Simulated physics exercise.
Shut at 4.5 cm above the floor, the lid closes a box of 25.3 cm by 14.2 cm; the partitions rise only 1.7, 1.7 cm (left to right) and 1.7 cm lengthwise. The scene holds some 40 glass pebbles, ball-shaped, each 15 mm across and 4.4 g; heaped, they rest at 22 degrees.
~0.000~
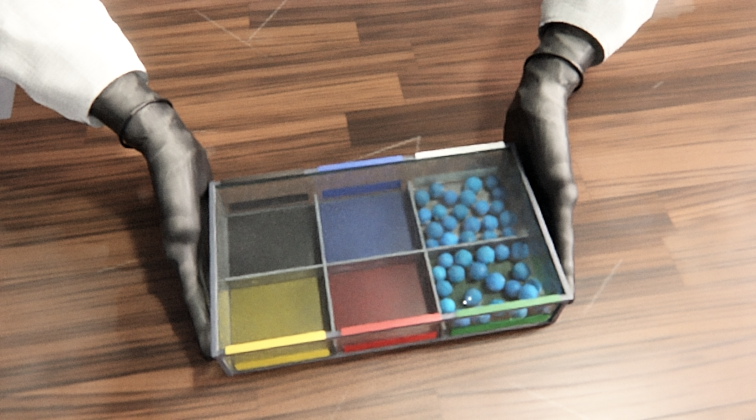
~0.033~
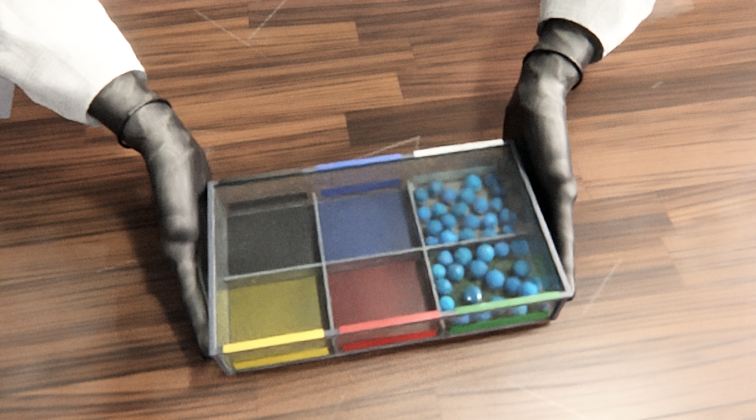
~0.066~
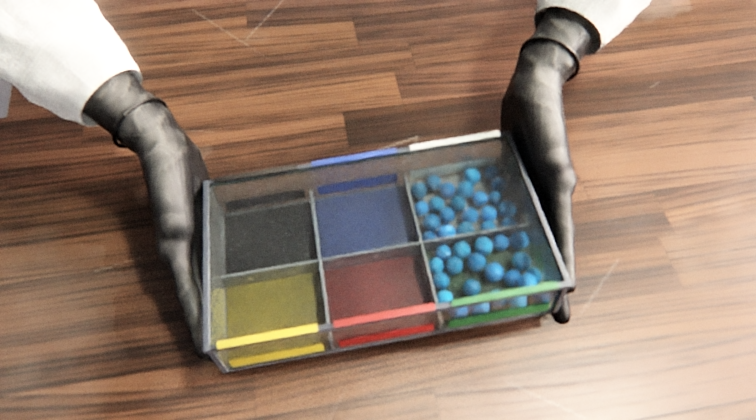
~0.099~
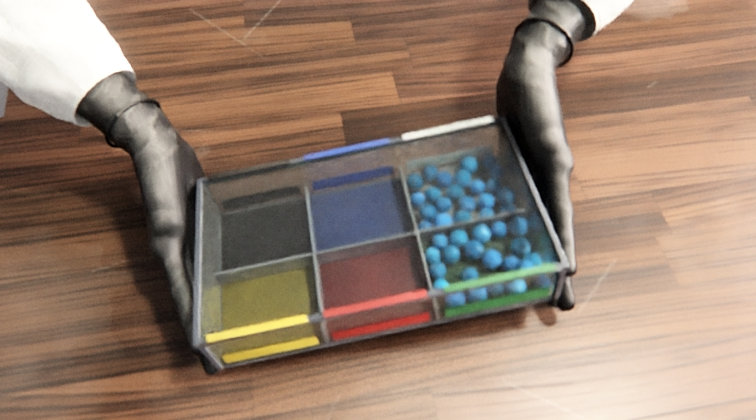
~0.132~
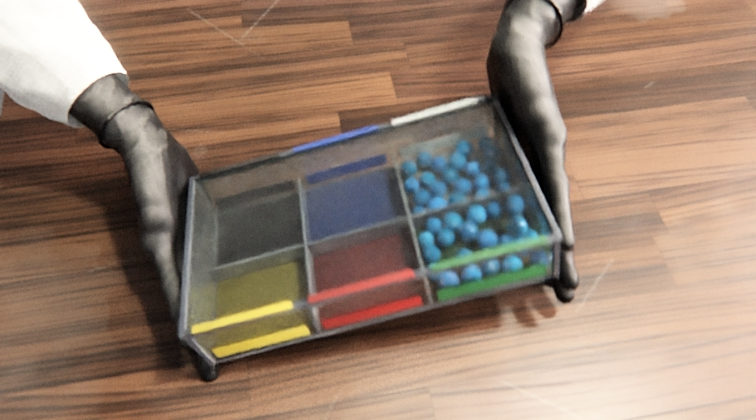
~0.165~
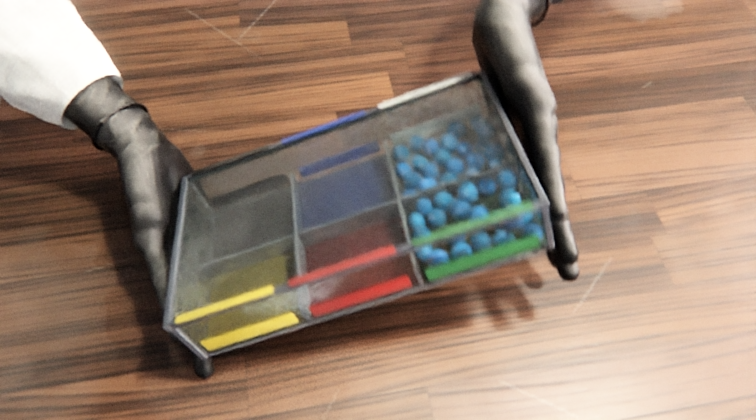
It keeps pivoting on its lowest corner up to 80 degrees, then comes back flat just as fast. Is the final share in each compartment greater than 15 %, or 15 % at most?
Red: 15 % at most, blue: Greater than 15 %, green: 15 % at most, yellow: 15 % at most, white: Greater than 15 %, black: Greater than 15 %.
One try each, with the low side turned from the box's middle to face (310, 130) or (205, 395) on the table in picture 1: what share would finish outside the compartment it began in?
First try: About 45 percent; second try: About 65 percent.
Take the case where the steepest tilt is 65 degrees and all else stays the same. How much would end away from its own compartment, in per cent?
Result: Some 65 %.
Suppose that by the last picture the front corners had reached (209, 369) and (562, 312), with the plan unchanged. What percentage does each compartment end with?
Result - red: 0 %; blue: 0 %; green: 70 %; yellow: 0 %; white: 30 %; black: 0 %.
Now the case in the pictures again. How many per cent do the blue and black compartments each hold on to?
The blue compartment ends with 25 per cent, the black one with 40 per cent.
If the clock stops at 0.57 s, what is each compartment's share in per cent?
Red 5, blue 10, green 35, yellow 0, white 50, black 0.
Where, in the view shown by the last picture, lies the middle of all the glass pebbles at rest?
(321, 233).
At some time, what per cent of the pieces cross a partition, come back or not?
Roughly 75 %.
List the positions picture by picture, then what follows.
Box tilt 0 degrees, front corners at (218, 351) and (565, 296); green 50 %, white 50 %, in the first frame.
Box tilt 1 degrees, front corners at (216, 350) and (565, 293), in the second frame.
Box tilt 4 degrees, front corners at (210, 346) and (564, 283), lowest corner left back, in the third frame.
Box tilt 8 degrees, front corners at (200, 340) and (562, 264), lowest corner left back, in the fourth frame.
Box tilt 14 degrees, front corners at (186, 332) and (554, 236), lowest corner left back, in the fifth frame.
Box tilt 21 degrees, front corners at (171, 323) and (541, 202), lowest corner left back; green 50 %, white 50 %. Its pace works out near 195 degrees a second, in the sixth frame.
After 0.57 s, tilt 79 degrees; red 5 %, blue 10 %, green 35 %, white 50 %.
Then, at 0.83 s, tilt 33 degrees; blue 30 %, green 5 %, yellow 5 %, white 25 %, black 35 %.
After 1.21 s, tilt 0 degrees; blue 25 %, green 5 %, yellow 5 %, white 25 %, black 40 %.
At rest (2.0 s), red 0 %, blue 25 %, green 5 %, yellow 5 %, white 25 %, black 40 %.
